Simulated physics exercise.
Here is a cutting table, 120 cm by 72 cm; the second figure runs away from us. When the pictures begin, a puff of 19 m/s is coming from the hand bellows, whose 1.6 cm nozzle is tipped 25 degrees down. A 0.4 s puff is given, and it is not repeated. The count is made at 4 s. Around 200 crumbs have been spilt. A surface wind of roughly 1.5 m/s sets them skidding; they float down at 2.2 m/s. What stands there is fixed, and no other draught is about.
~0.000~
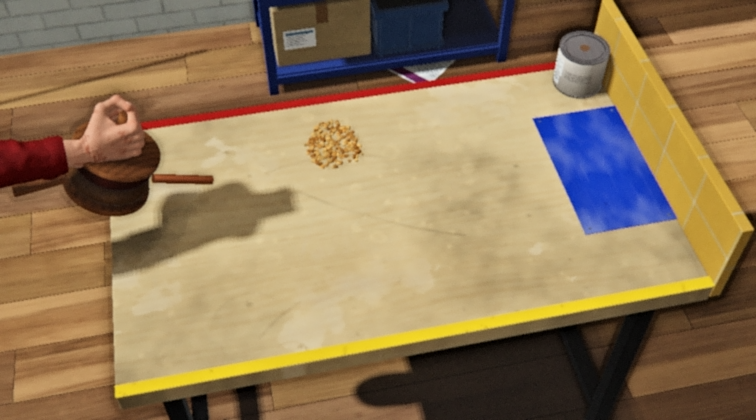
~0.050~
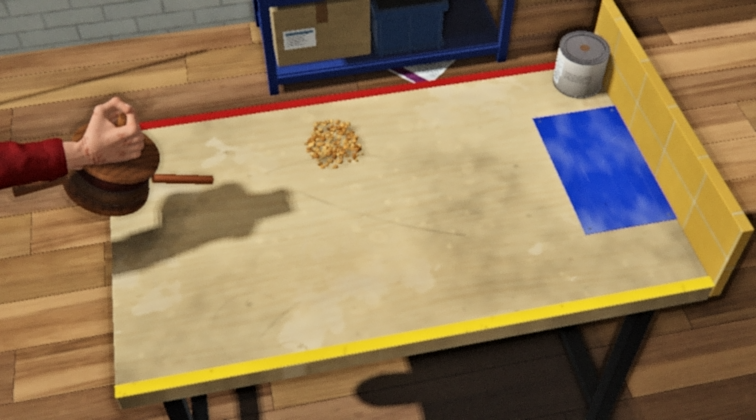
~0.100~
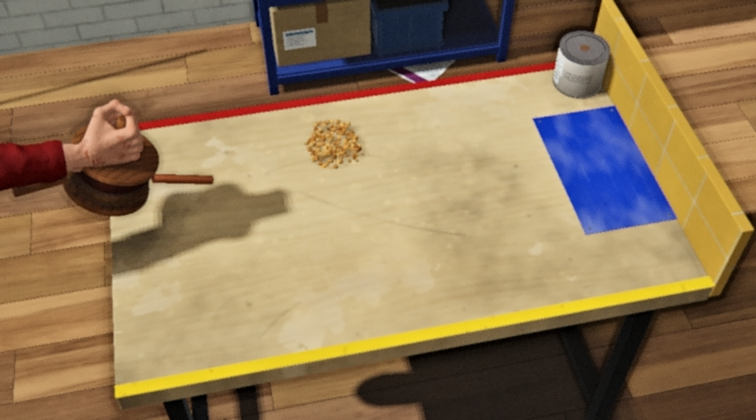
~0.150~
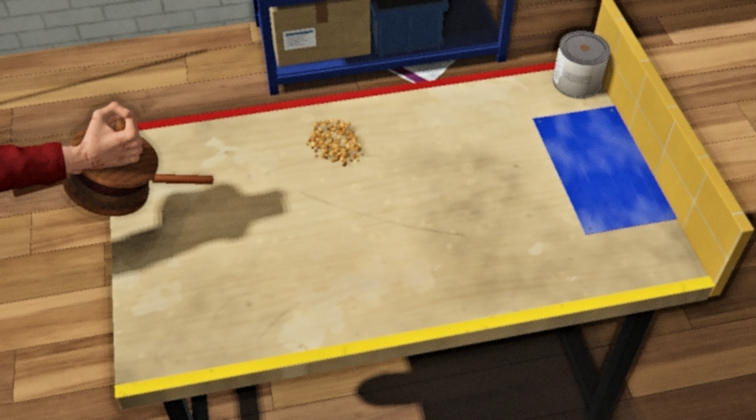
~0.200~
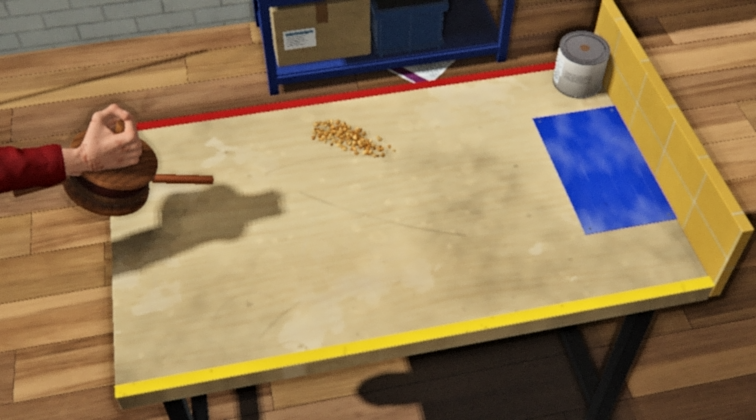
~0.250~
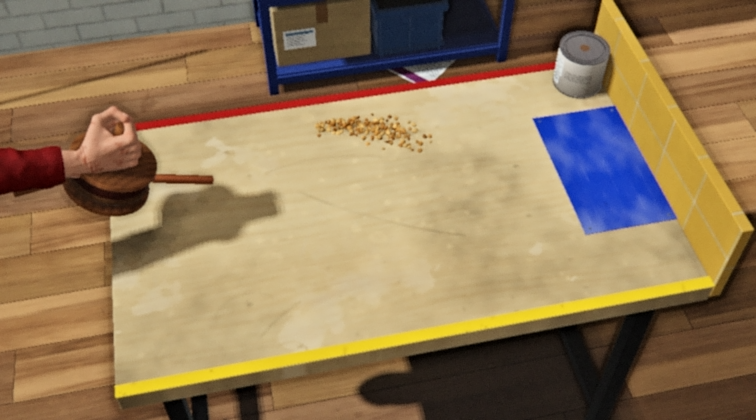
We see a hand holding wooden bellows at the left of a table while a round pile of crumbs lies still; then the crumbs begin to shift and skid rightward, spreading into a long, loose scatter near the red edge.
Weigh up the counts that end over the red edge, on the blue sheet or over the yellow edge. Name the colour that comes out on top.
Red.
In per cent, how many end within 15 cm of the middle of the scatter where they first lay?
Some 0 per cent.
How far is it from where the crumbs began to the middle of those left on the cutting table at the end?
55 cm.
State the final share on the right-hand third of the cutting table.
Roughly 30 in a hundred.
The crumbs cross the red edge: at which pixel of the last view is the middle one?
I'd point to somewhere near (477, 74).
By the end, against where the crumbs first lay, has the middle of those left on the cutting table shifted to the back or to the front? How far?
The middle ends up shifted toward the far edge, about 10 cm.
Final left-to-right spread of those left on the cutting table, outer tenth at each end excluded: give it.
Looks like some 20 cm to me.
After 0.8 s, 65 % are over the red edge, 2 % on the blue sheet and 0 % over the yellow edge; the middle of those left on the top is near (545, 84); 68 % are gone or lie where they will stay.
After 1.3 s, 67 % are over the red edge, 2 % on the blue sheet and 0 % over the yellow edge; the middle of those left on the top is near (545, 84); 100 % are gone or lie where they will stay.
After 2.2 s, 67 % are over the red edge, 2 % on the blue sheet and 0 % over the yellow edge; the middle of those left on the top is near (545, 84); 100 % are gone or lie where they will stay.
After 4.0 s, at the end, 67 % are over the red edge, 2 % on the blue sheet and 0 % over the yellow edge; the middle of those left on the top is near (545, 84).
